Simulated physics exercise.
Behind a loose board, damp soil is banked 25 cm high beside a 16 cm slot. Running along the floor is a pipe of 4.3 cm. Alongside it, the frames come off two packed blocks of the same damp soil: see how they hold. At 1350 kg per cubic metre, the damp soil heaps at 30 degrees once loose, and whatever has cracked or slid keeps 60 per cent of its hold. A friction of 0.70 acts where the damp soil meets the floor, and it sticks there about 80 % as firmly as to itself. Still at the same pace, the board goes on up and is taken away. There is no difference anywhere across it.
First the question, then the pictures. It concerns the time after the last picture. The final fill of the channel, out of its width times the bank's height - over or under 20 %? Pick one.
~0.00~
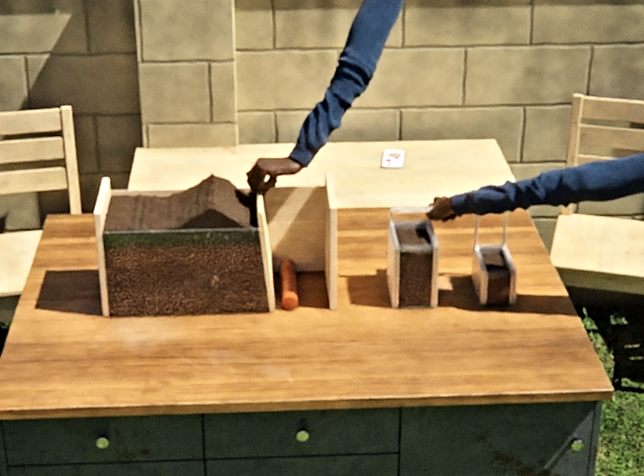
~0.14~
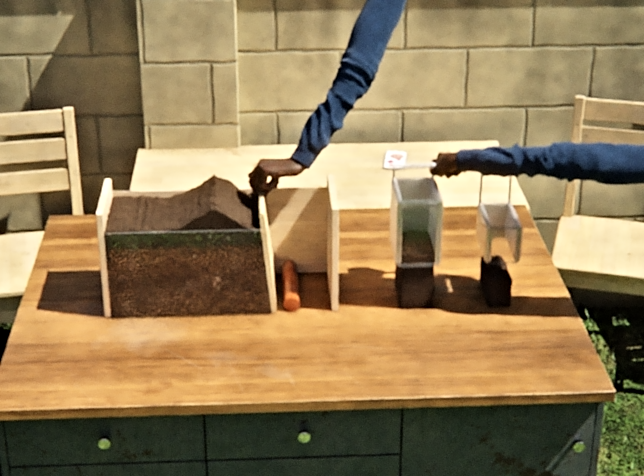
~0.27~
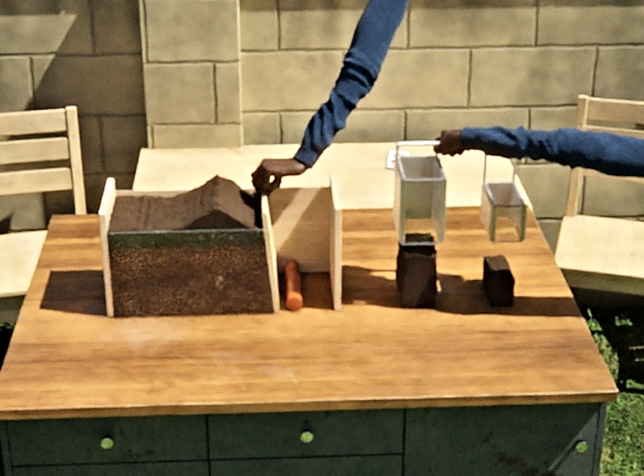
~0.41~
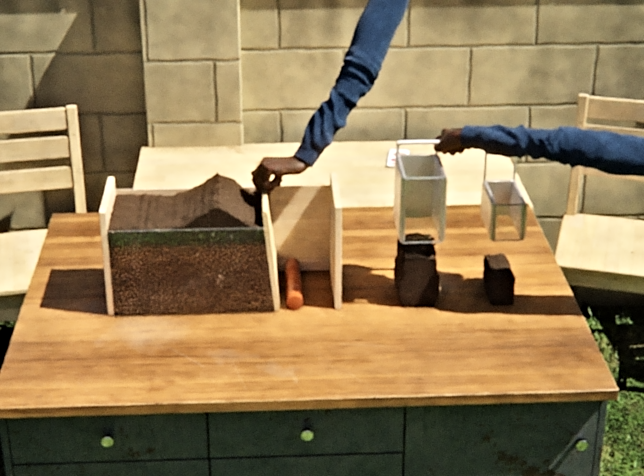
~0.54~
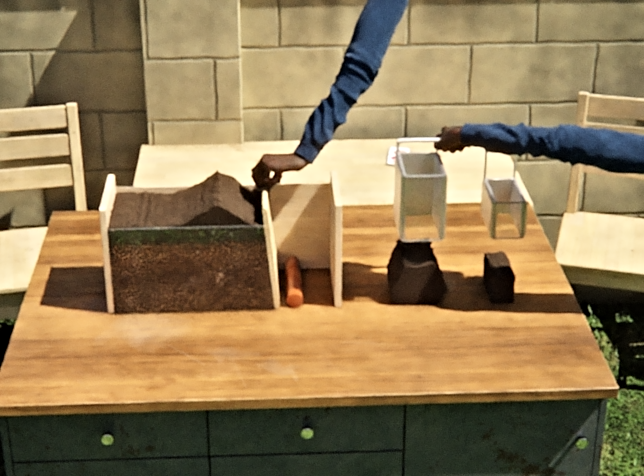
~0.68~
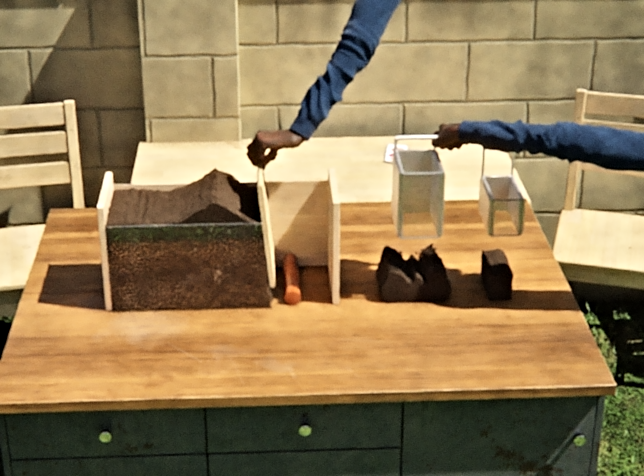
Over.
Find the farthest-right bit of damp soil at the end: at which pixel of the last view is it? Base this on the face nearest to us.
Roughly at (329, 296).
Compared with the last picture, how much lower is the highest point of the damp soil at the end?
I'd put it at close to 5.5 cm.
By 0.87 s, the face still stands, with nothing on top of the pipe; the channel is 0 % full.
By 1.10 s, the face still stands, with nothing on top of the pipe; the channel is 0 % full.
By 1.32 s, the fallen stuff reaches 24 % of the way across, with nothing on top of the pipe; the channel is 15 % full.
By 1.55 s, the fallen stuff reaches 48 % of the way across, with 11 cm on top of the pipe; the channel is 26 % full.
By 2.28 s, at the end, the fallen stuff reaches 95 % of the way across, with 6.2 cm on top of the pipe; the channel is 32 % full.
